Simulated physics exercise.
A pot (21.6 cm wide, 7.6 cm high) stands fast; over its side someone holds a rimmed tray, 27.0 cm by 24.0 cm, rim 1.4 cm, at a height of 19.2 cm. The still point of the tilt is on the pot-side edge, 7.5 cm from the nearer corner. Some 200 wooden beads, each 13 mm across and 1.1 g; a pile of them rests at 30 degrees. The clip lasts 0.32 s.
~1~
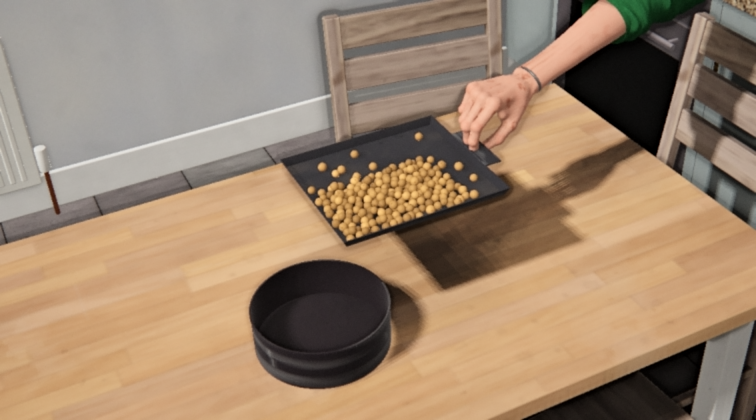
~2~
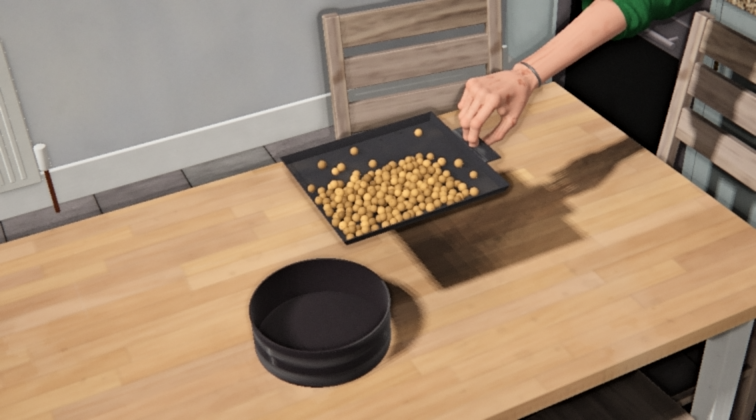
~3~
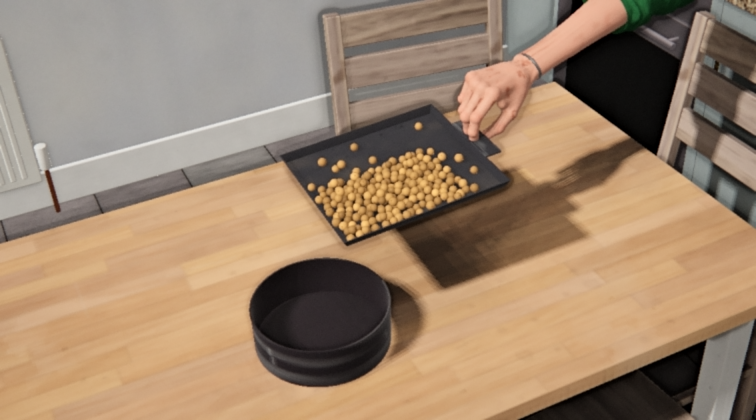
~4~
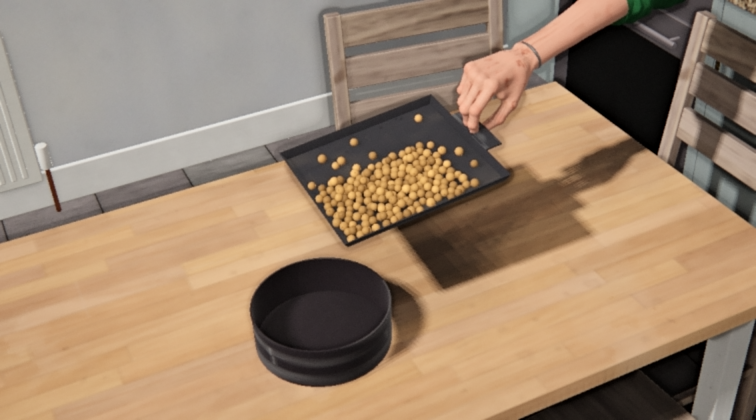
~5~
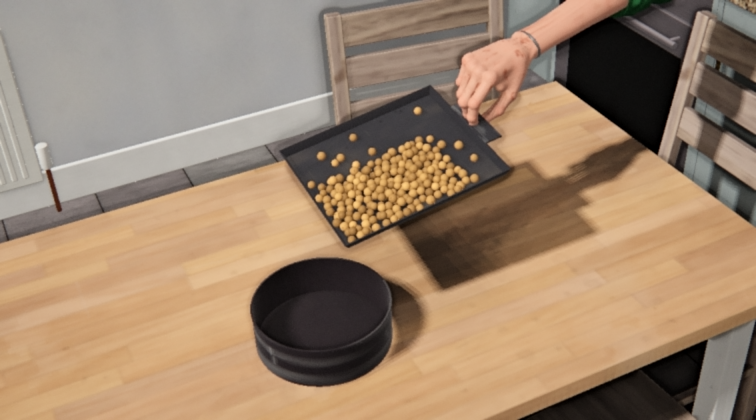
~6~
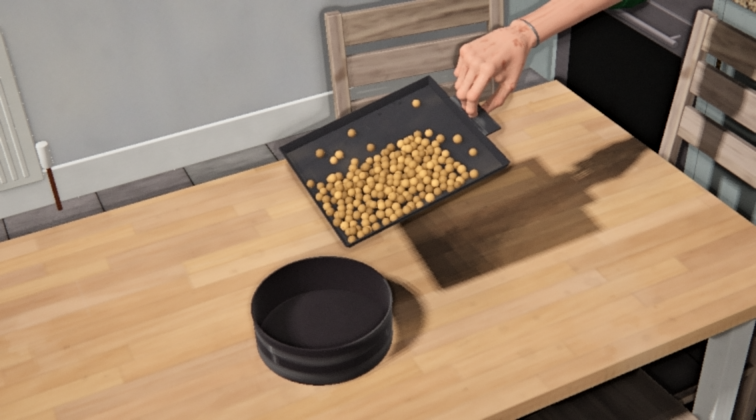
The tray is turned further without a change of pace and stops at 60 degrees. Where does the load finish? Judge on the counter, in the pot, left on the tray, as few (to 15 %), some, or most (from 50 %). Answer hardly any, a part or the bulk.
Counter hardly any, pot the bulk, tray hardly any.
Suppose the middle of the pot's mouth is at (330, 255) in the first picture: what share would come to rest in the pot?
About 10 per cent.
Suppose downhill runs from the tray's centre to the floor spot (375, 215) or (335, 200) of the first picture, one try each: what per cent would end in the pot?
Some 80 and 60 per cent.
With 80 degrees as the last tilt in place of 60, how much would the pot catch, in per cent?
Then about 95 per cent.
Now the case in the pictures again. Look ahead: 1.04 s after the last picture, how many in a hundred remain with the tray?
Some 25 per cent of the load.
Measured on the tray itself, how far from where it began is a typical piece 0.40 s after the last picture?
Roughly 2 cm.
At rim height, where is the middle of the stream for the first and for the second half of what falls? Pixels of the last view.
First near (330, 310), later near (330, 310).
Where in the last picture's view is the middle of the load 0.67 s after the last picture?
At about (355, 210).
Then, 0.40 s after the last picture, tilt 36 degrees; the tray holds 100 %, the pot 0 %.
Then, 0.67 s after the last picture, tilt 51 degrees; the tray holds 85 %, the pot 5 %.
Then, 1.04 s after the last picture, tilt 60 degrees; the tray holds 25 %, the pot 60 %.
In the end, counter 5 %, pot 95 %, tray 5 %.
